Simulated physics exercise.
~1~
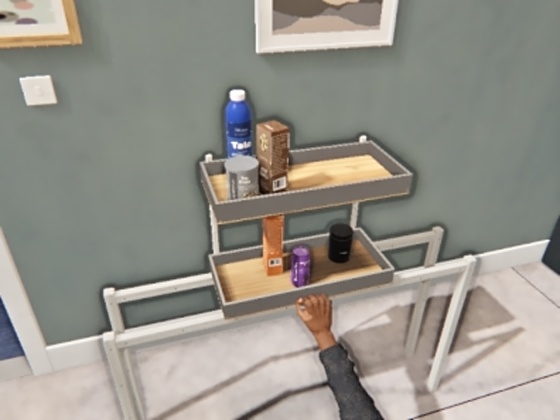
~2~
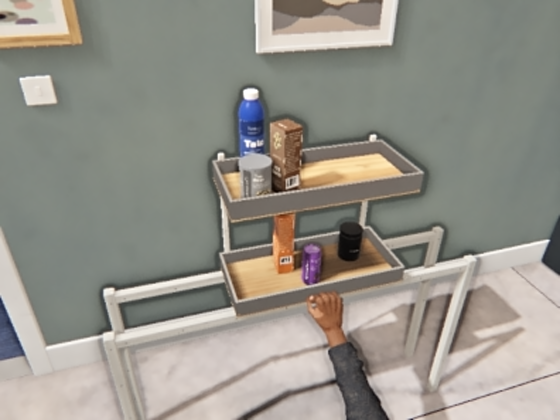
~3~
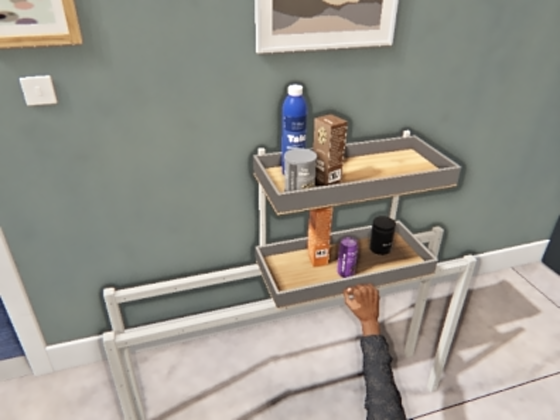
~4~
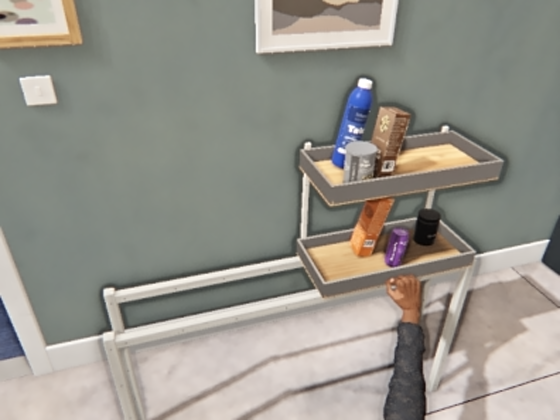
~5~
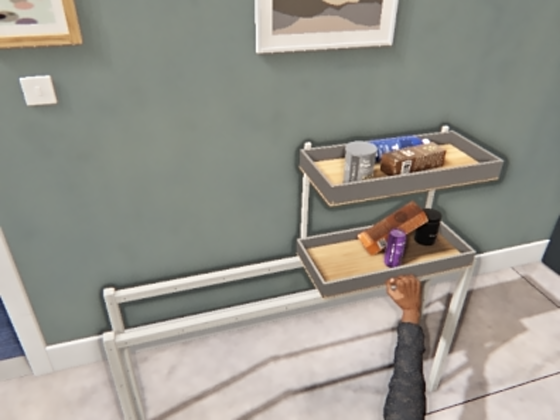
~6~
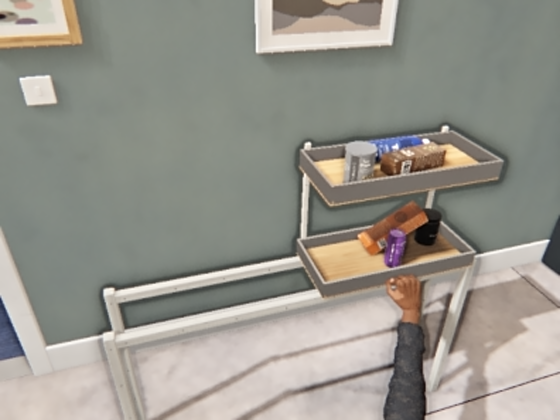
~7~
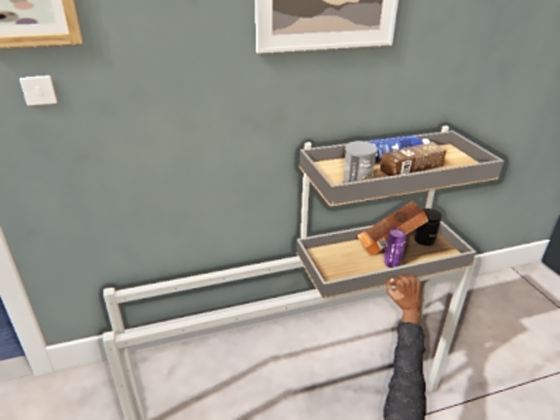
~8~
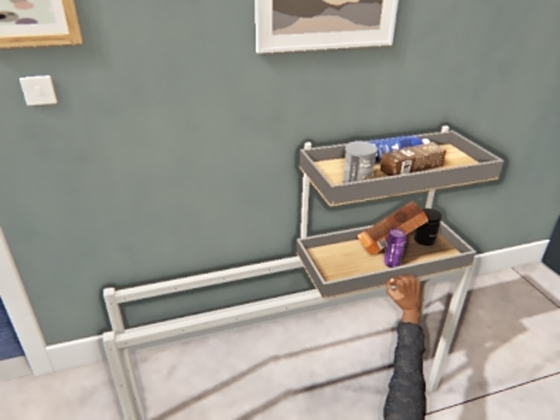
A two-tier grey tray slid right along white rails with a hand at its front edge, then stopped at the far end, where the blue bottle, brown carton and orange carton toppled over while the grey tin, purple can and black jar stayed upright.
